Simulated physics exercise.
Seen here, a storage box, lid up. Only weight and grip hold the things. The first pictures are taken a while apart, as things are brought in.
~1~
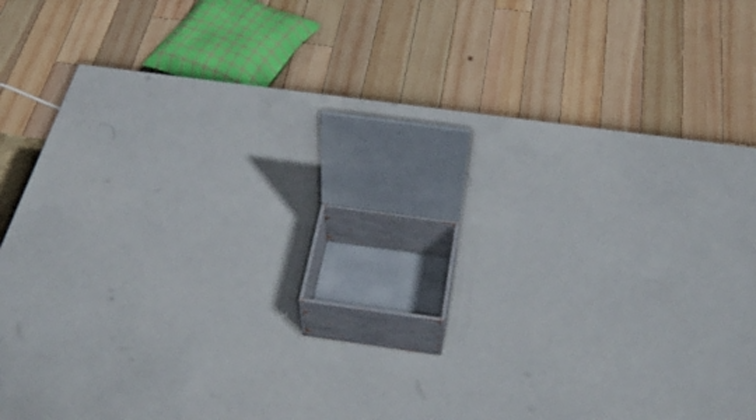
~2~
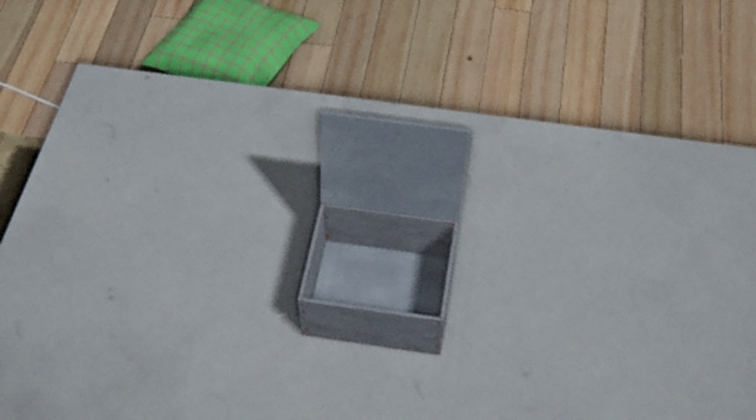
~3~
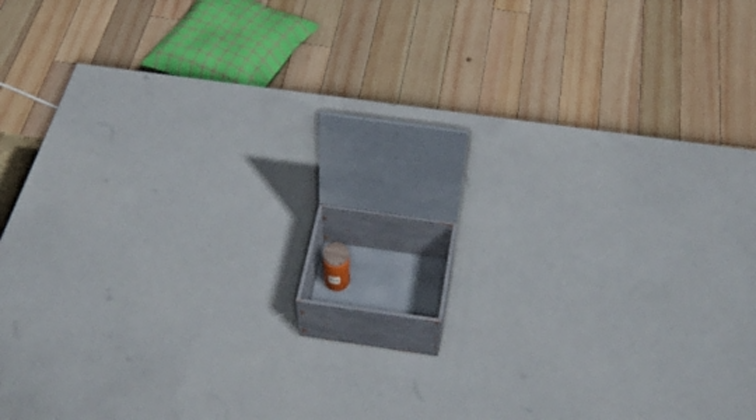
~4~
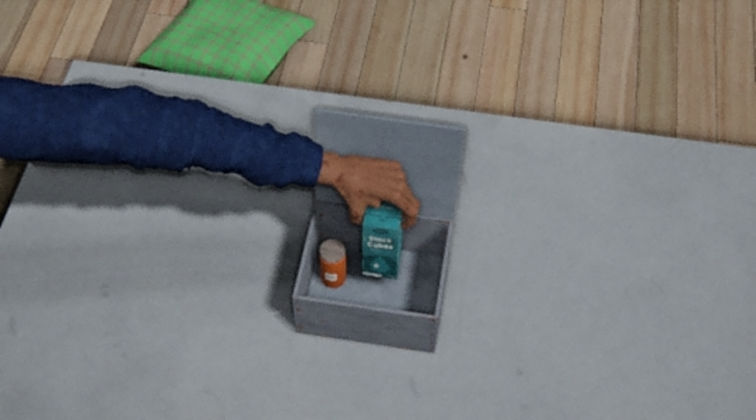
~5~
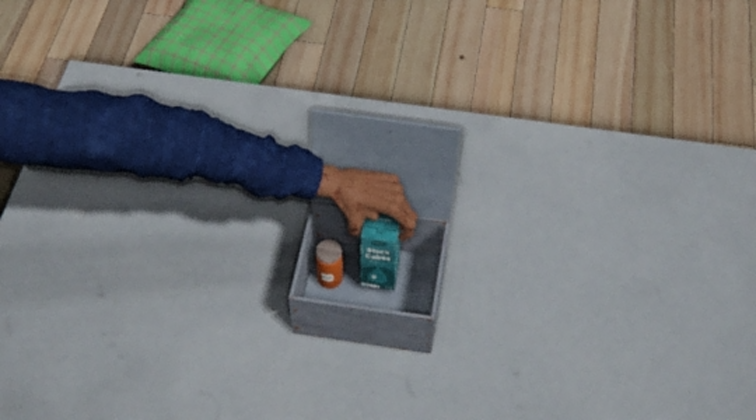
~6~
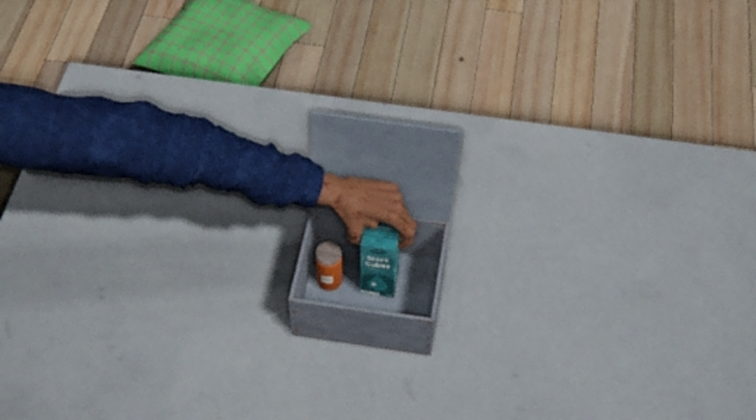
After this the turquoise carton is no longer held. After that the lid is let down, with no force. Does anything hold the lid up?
As it turns out, it will not close.
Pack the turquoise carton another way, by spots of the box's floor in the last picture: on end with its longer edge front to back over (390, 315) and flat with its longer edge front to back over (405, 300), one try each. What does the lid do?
First try: It will not close; second try: It shuts flat.
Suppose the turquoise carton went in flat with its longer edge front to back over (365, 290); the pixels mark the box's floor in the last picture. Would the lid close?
Then it shuts flat.
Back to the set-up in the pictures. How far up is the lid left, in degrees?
About 50°.
Then, 1.00 s past the last view, lid starting down.
Then, 1.30 s past the last view, lid 78° above the rim.
Then, 1.50 s past the last view, lid 66° above the rim.
Then, 1.70 s past the last view, lid 51° above the rim.
Finally, lid 48° above the rim; both still in place. Final places as the last picture's camera would see them, turquoise carton near (380, 258).
